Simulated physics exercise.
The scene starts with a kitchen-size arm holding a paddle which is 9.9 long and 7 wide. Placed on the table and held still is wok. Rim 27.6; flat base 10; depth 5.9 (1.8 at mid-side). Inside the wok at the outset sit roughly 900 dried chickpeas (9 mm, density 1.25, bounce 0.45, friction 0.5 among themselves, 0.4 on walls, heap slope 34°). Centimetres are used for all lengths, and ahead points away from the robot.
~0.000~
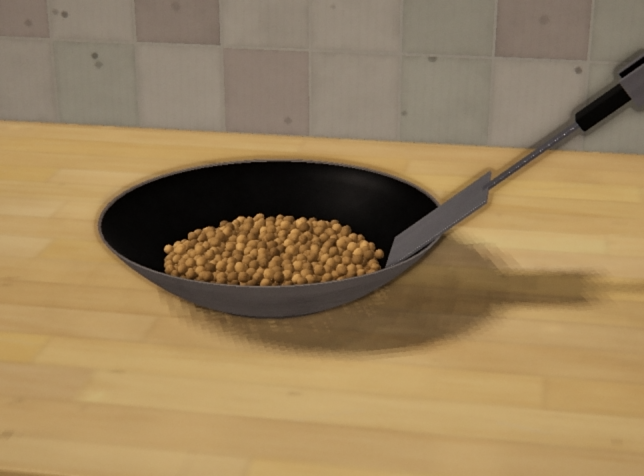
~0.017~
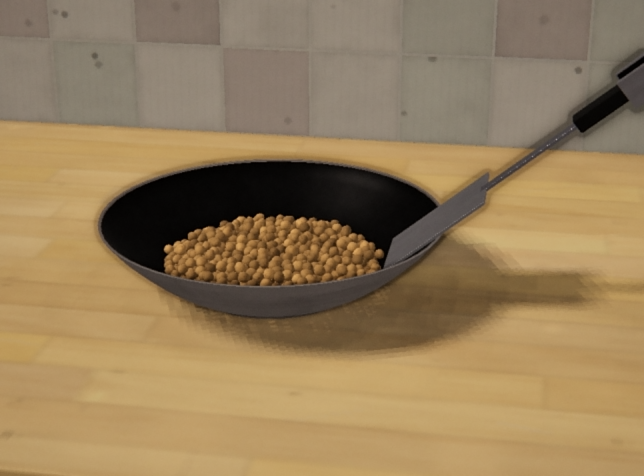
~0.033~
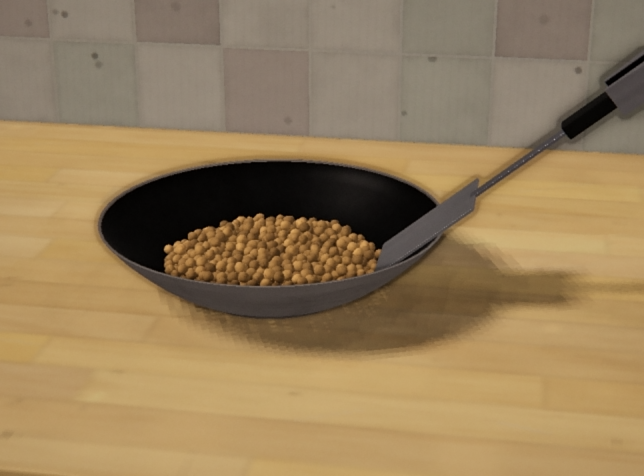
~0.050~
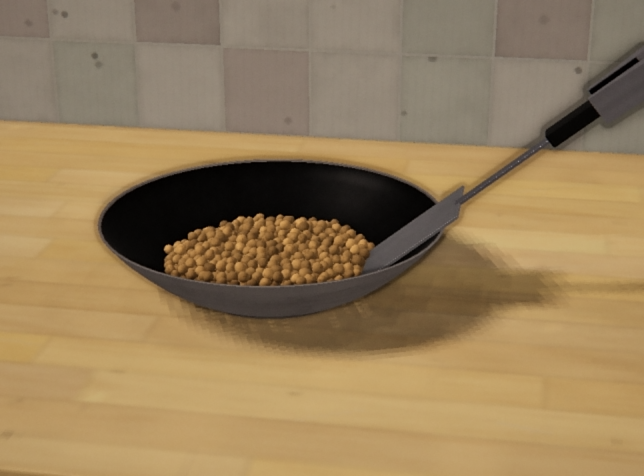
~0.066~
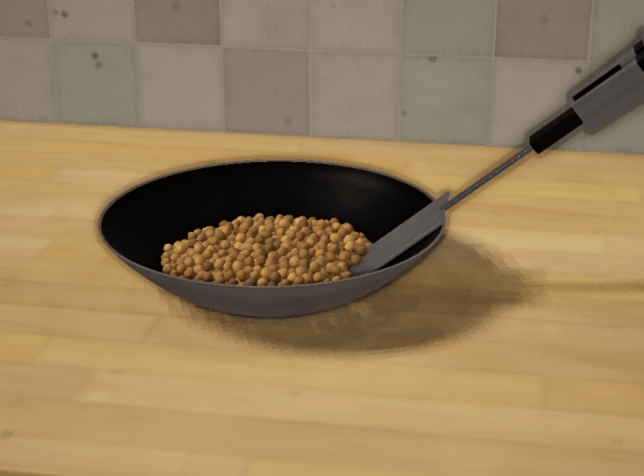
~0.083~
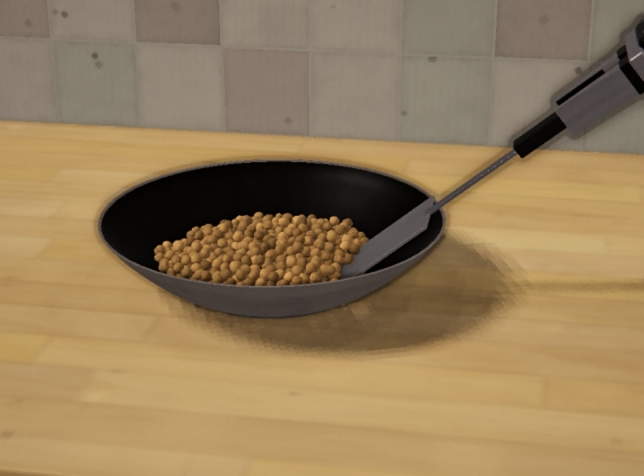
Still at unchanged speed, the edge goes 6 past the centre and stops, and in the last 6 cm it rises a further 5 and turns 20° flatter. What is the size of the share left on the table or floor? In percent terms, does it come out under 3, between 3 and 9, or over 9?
It comes out between 3 and 9 %.
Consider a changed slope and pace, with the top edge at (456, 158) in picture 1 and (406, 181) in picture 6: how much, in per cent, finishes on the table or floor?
0 %.
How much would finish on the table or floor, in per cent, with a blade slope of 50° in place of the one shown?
Near 5 %.
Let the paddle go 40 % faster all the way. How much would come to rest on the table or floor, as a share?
Then roughly 10 percent.
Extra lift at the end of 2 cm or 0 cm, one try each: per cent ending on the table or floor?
Try one gives about 0 in a hundred, try two about 0 in a hundred.
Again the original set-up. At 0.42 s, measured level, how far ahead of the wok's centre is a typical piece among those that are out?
About 18 cm.
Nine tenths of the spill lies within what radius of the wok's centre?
Roughly 40 cm.
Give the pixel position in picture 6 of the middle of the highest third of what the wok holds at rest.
Somewhere near (180, 235) in the last picture.
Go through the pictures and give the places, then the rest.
Paddle top edge at (489, 186), sloping 40°; upper third of the load around (274, 252), from x 170 to 380, top at y 220; 900 in the wok, in the first picture.
Paddle top edge at (487, 188), sloping 40°; upper third of the load around (274, 252), from x 170 to 380, top at y 220, in the second picture.
Paddle top edge at (476, 194), sloping 40°; upper third of the load around (273, 252), from x 170 to 380, top at y 220, in the third picture.
Paddle top edge at (461, 201), sloping 40°; upper third of the load around (276, 251), from x 170 to 375, top at y 220, in the fourth picture.
Paddle top edge at (445, 207), sloping 40°; upper third of the load around (274, 250), from x 165 to 370, top at y 220, in the fifth picture.
Paddle top edge at (430, 211), sloping 40°; upper third of the load around (271, 248), from x 160 to 365, top at y 220; 900 in the wok, in the sixth picture.
By 0.14 s, sloping 40°, highest piece 5 above the table; 900 in the wok.
By 0.19 s, sloping 31°, highest piece 6 above the table; 900 in the wok.
By 0.42 s, sloping 20°, highest piece 8 above the table; 861 in the wok, 25 on the table or floor, 14 on the blade or in flight.
By 1.47 s, sloping 20°, highest piece 6 above the table; 859 in the wok, 41 on the table or floor.
Final count, 859 in the wok, 41 on the table or floor. That is 5 % on the table or floor.
